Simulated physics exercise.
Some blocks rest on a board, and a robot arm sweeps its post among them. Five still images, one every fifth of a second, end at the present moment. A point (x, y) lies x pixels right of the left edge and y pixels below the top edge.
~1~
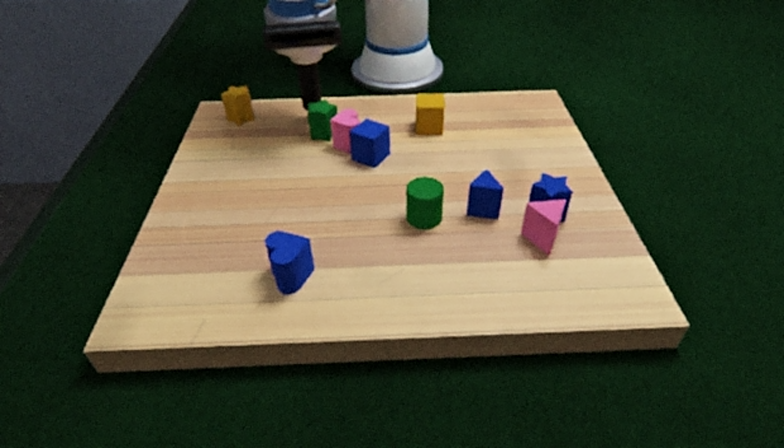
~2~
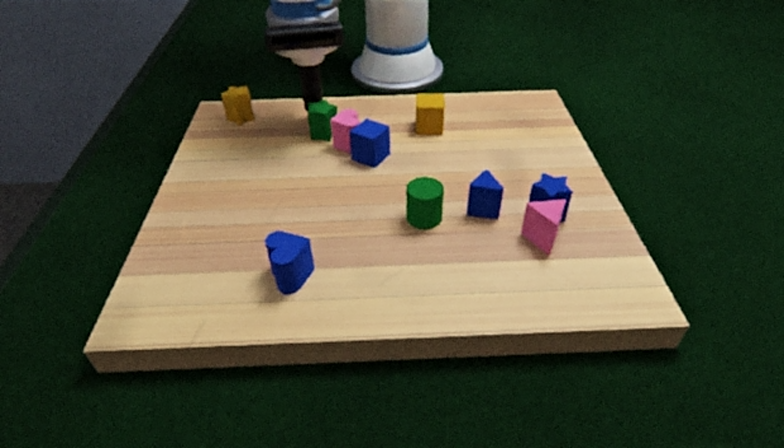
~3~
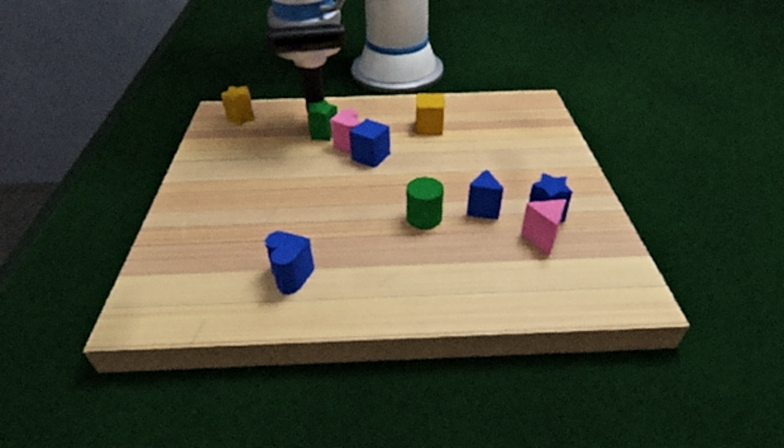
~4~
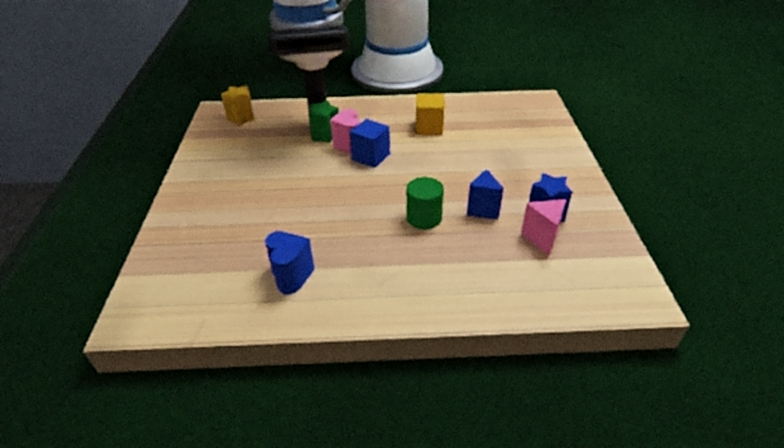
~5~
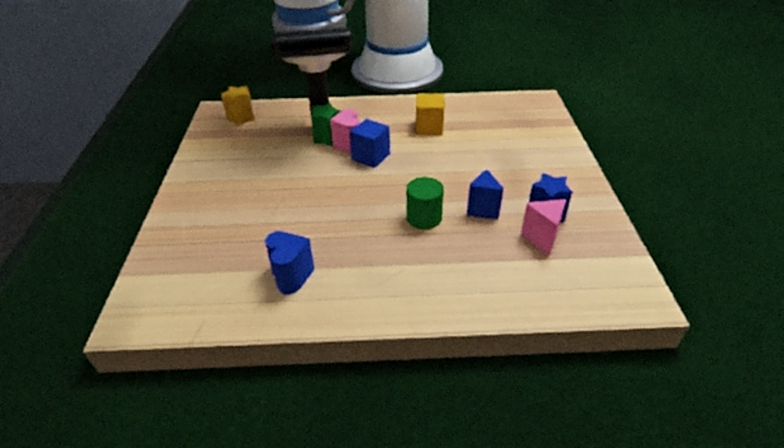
A robot arm edges its post forward and slightly nudges the green block on the board.
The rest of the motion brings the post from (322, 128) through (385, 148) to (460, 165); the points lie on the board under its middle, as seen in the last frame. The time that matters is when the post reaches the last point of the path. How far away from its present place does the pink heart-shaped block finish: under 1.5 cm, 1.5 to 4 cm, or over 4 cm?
Displaced more than 4 cm.
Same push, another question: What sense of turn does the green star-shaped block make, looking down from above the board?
Bird's-eye view: Clockwise.
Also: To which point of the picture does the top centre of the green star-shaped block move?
It sits at (345, 123).
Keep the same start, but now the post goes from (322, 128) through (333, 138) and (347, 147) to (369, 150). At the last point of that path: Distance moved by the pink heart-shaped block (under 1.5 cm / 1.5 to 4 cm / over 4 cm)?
My estimate: Beyond 4 cm.
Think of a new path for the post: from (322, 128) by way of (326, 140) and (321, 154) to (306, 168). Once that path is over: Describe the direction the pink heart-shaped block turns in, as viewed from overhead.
It spins anti-clockwise.
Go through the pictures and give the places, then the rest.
The first picture shows post tip at (313, 106); block tops, green star-shaped block at (321, 106); pink heart-shaped block at (347, 117); blue square at (370, 128); yellow square at (430, 100).
The second picture shows post at (314, 108); blocks unchanged.
The third picture shows post at (316, 110); blocks unchanged.
The fourth picture shows post at (318, 112); green star-shaped block at (322, 108).
The fifth picture shows post at (321, 115); green star-shaped block at (324, 110); pink heart-shaped block at (347, 117); blue square at (370, 128); yellow square at (430, 100).
What follows on the original path. One third of the way, post at (362, 128); green star-shaped block at (345, 123), turned 60° clockwise; pink heart-shaped block at (358, 137); blue square at (386, 140), turned 35° anticlockwise.
Two thirds of the way, post at (410, 141); green star-shaped block at (345, 123), turned 65° clockwise; pink heart-shaped block at (358, 137); blue square at (386, 140), turned 35° anticlockwise.
At the end, post at (461, 152); green star-shaped block at (345, 123), turned 65° clockwise; pink heart-shaped block at (358, 137); blue square at (386, 140), turned 35° anticlockwise; yellow square in place.
